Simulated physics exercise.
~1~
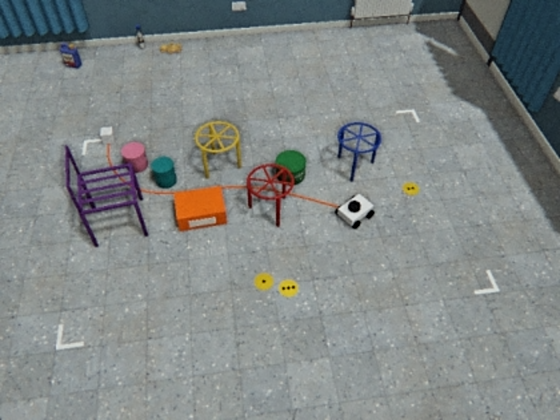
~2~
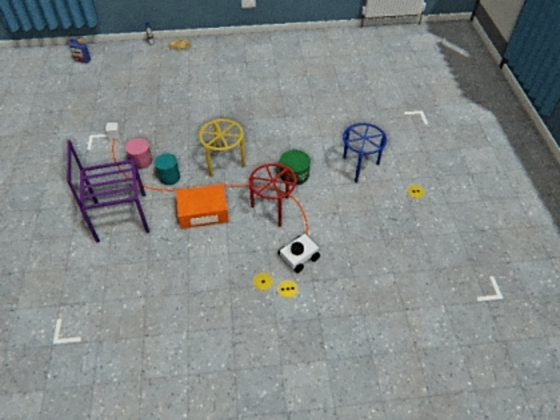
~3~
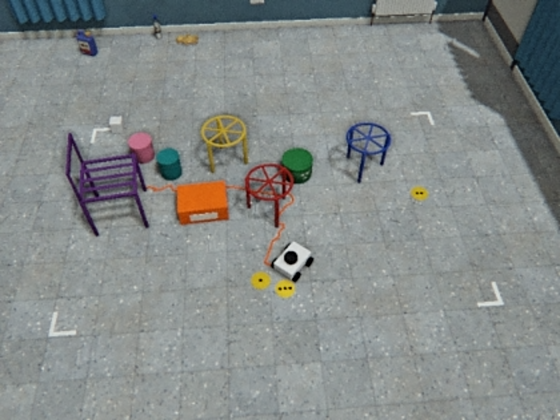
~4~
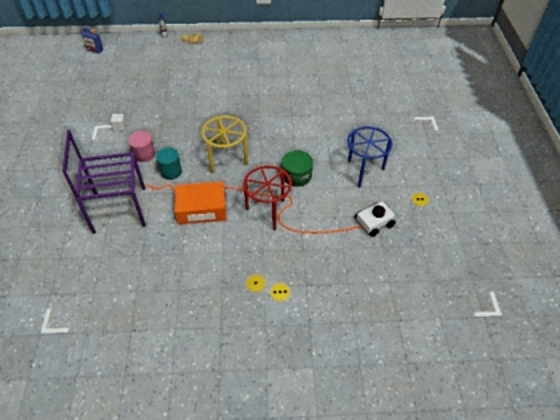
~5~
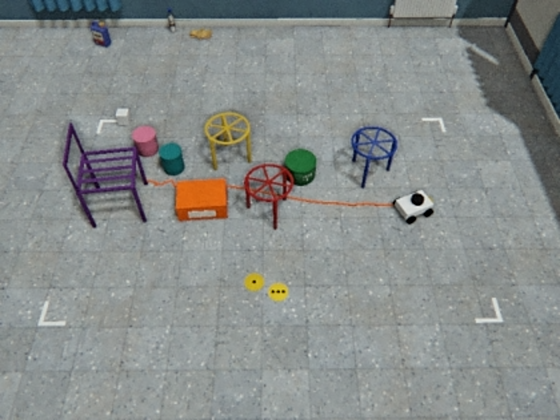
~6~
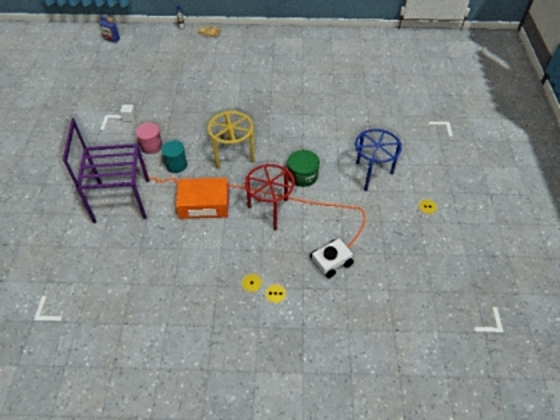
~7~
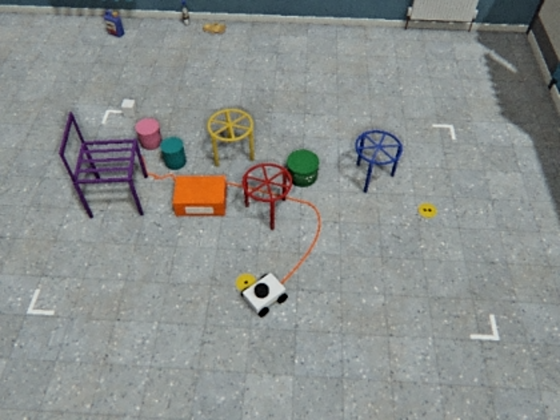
On a grey tiled floor, a small white cart trailing an orange lead among stools, bins, a carton and a purple chair drove down left to two yellow markers, went right to another, then returned, stopping over the markers with the lead behind.
